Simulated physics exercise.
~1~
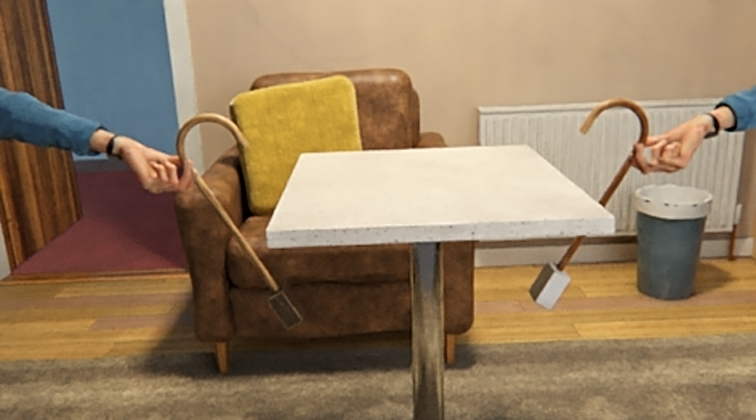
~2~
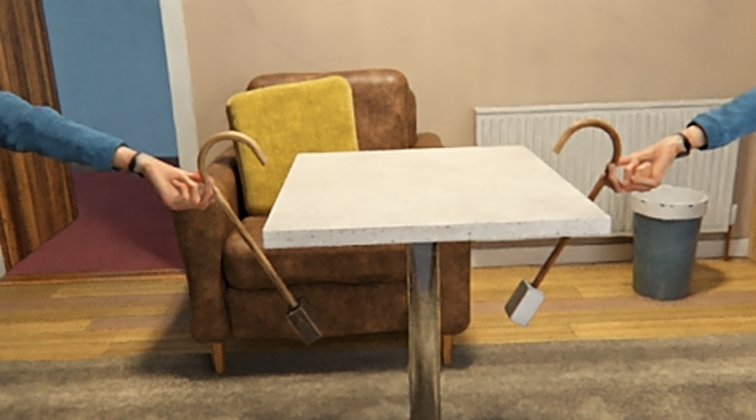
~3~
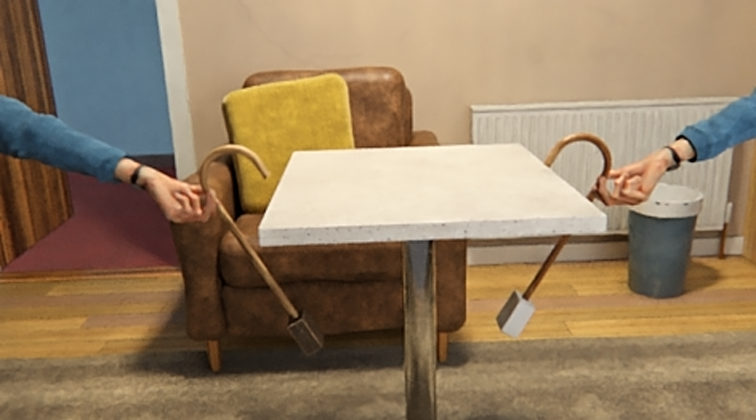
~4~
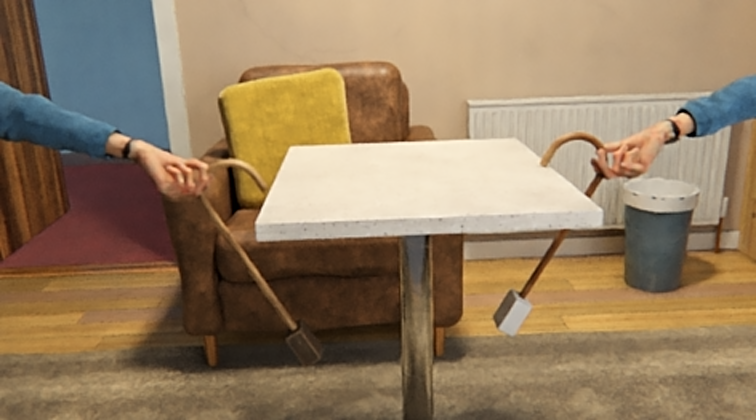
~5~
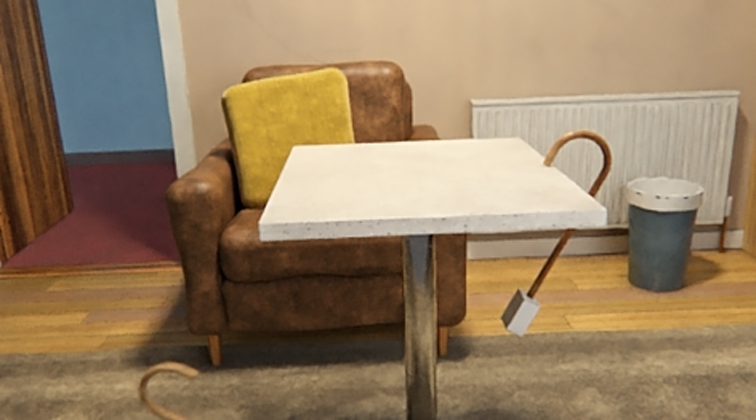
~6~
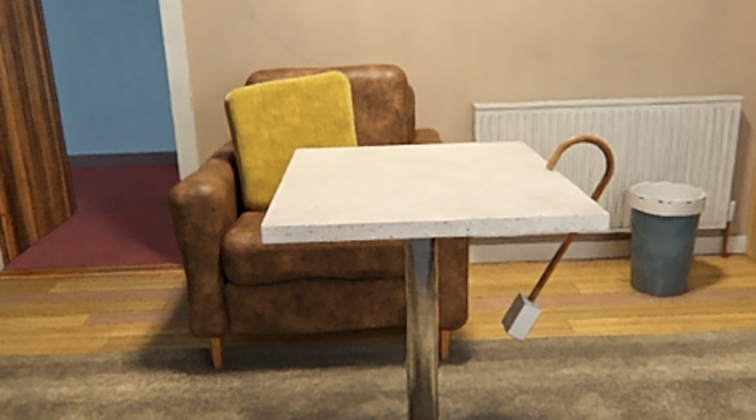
At the start, two hands in blue sleeves hold hooked wooden handles on either side of a pale table top, with a brown armchair and yellow cushion behind. The left handle has a dark block at its lower end, and the right one a white block. Both hands move inward and lower the handles, bringing the right hook over the table's edge. The hands then let go and withdraw. The left handle drops toward the floor, only its hook still showing low down, then disappears from view. The right handle stays hanging from the table's edge.
